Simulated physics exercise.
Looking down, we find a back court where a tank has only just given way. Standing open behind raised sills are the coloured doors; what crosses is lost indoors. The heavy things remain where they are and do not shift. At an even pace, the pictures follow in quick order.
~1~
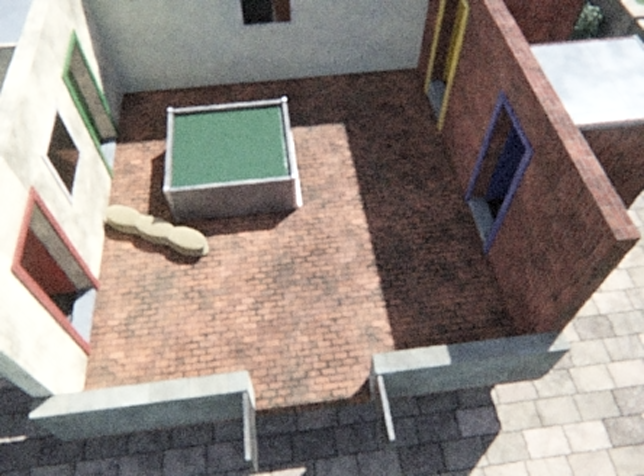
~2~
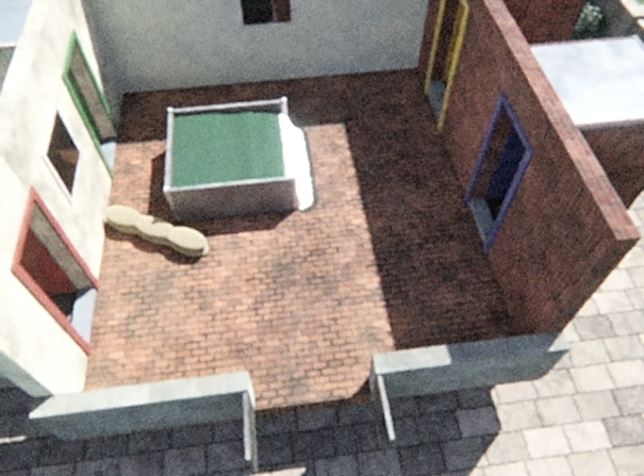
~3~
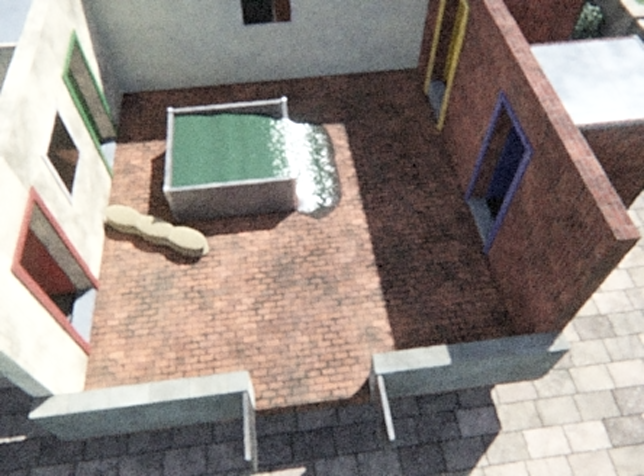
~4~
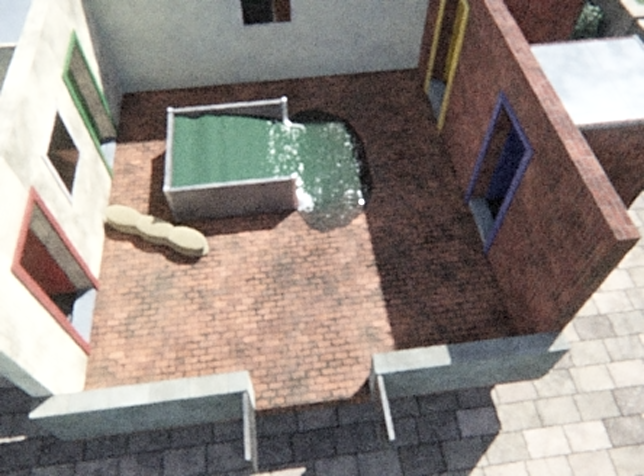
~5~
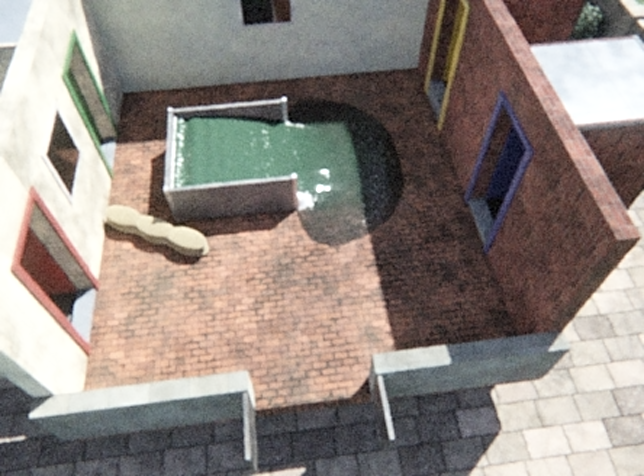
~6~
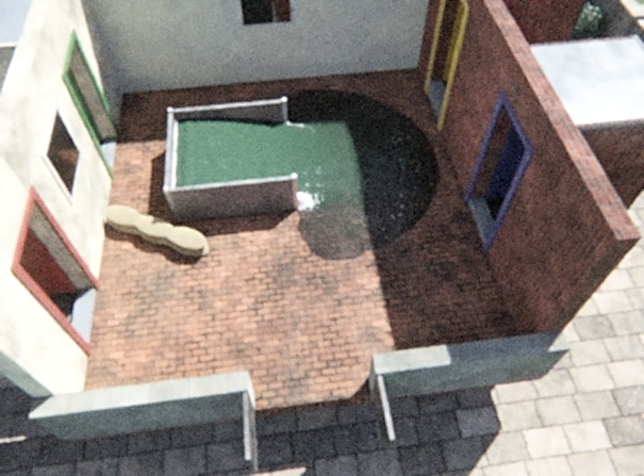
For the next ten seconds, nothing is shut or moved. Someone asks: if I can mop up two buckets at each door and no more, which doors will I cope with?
The blue door: Too much for you; the green door: Too much for you; the yellow door: You will cope; the red door: You will cope.
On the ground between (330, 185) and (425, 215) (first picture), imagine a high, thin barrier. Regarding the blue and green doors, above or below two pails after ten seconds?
As I read it, the blue door remains below while the green door ends up above.
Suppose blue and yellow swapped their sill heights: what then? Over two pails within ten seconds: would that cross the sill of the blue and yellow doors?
Expected: Blue door remains below; yellow door tops the limit.
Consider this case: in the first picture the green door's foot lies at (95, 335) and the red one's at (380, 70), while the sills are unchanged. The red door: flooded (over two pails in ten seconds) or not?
Note - red: Comes out above.
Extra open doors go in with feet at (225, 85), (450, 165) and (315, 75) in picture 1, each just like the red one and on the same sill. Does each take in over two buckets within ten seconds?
Falls short; exceeds the limit; falls short.
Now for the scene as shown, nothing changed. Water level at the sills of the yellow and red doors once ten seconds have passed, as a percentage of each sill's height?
Roughly 10 and 110 %.
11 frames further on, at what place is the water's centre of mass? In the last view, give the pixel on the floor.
Near (351, 162).
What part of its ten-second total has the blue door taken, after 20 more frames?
Around 95 in a hundred.
A moment on, water covers 35 % of the floor; the blue door wet at the sill, nothing in, the green door not reached, the yellow door wet at the sill, nothing in, the red door not reached.
Next, water covers 35 % of the floor; the blue door under two buckets in, the green door not reached, the yellow door wet at the sill, nothing in, the red door not reached.
Then, water covers 45 % of the floor; the blue door over two buckets in, the green door not reached, the yellow door wet at the sill, nothing in, the red door not reached.
Later, water covers 85 % of the floor; the blue door over two buckets in, the green door over two buckets in, the yellow door wet at the sill, nothing in, the red door wet at the sill, nothing in.
In the end, water covers 95 % of the floor; the blue door over two buckets in, the green door over two buckets in, the yellow door wet at the sill, nothing in, the red door wet at the sill, nothing in.
